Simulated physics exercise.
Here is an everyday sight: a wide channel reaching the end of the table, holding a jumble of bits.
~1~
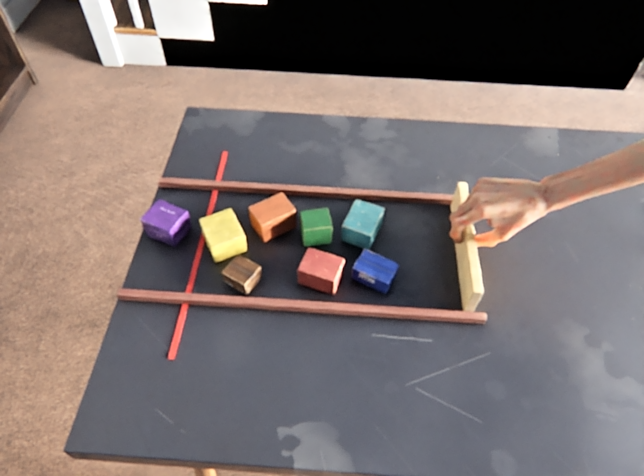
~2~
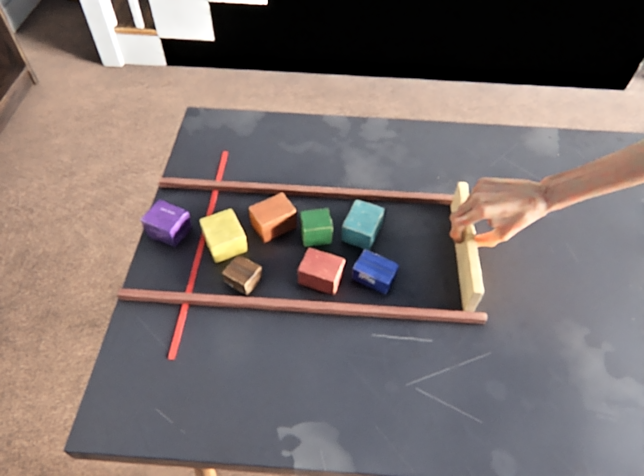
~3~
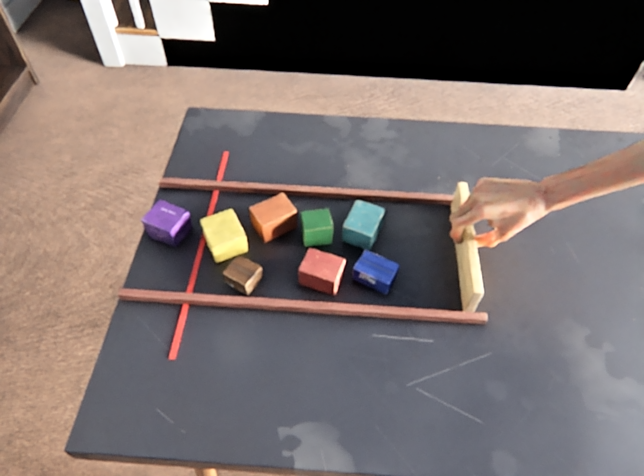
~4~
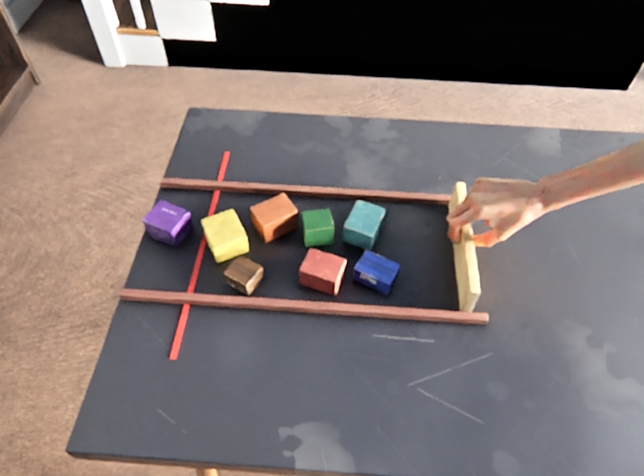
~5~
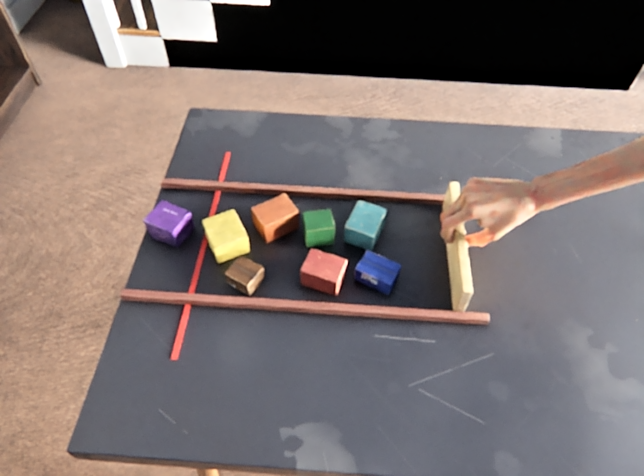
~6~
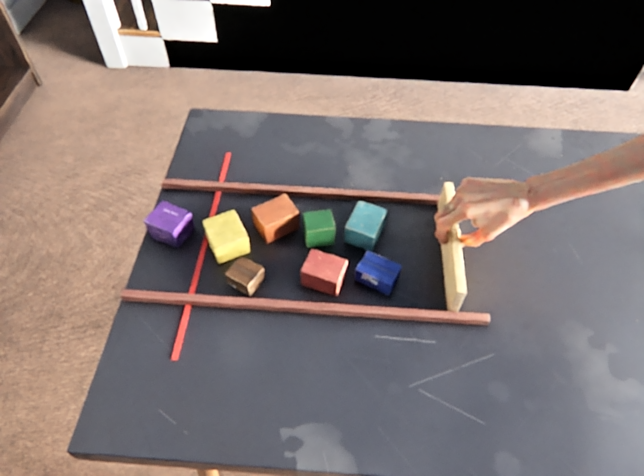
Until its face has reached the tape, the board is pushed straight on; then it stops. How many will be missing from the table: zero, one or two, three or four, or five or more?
Drops: Between three and four.
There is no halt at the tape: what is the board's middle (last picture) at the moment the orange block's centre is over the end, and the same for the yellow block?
The middle is at (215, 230) when it's the orange block, and at (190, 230) when it's the yellow block.
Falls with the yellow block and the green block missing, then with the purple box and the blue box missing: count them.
Going first to second: 2 and 1.
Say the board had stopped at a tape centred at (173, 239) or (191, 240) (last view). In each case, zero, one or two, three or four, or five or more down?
First tape: More than four; second tape: 3 or 4.
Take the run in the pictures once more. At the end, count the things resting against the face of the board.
2 touch it.
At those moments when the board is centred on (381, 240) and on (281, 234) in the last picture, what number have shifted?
That gives 3 for the first and 7 for the second.
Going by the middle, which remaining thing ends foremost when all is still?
That's the red block, it ends up nearest.
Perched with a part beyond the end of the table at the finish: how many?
The overhang total is 3.
A little later, none off yet; purple box at rest near (170, 225); yellow block at rest near (226, 236); brown box at rest near (245, 276).
Next, none off yet; purple box at rest near (170, 225); yellow block shifted a little near (206, 239); brown box shifted well along near (179, 279).
When it is over, the number that fall off is three or four; down, orange block, brown box and purple box.
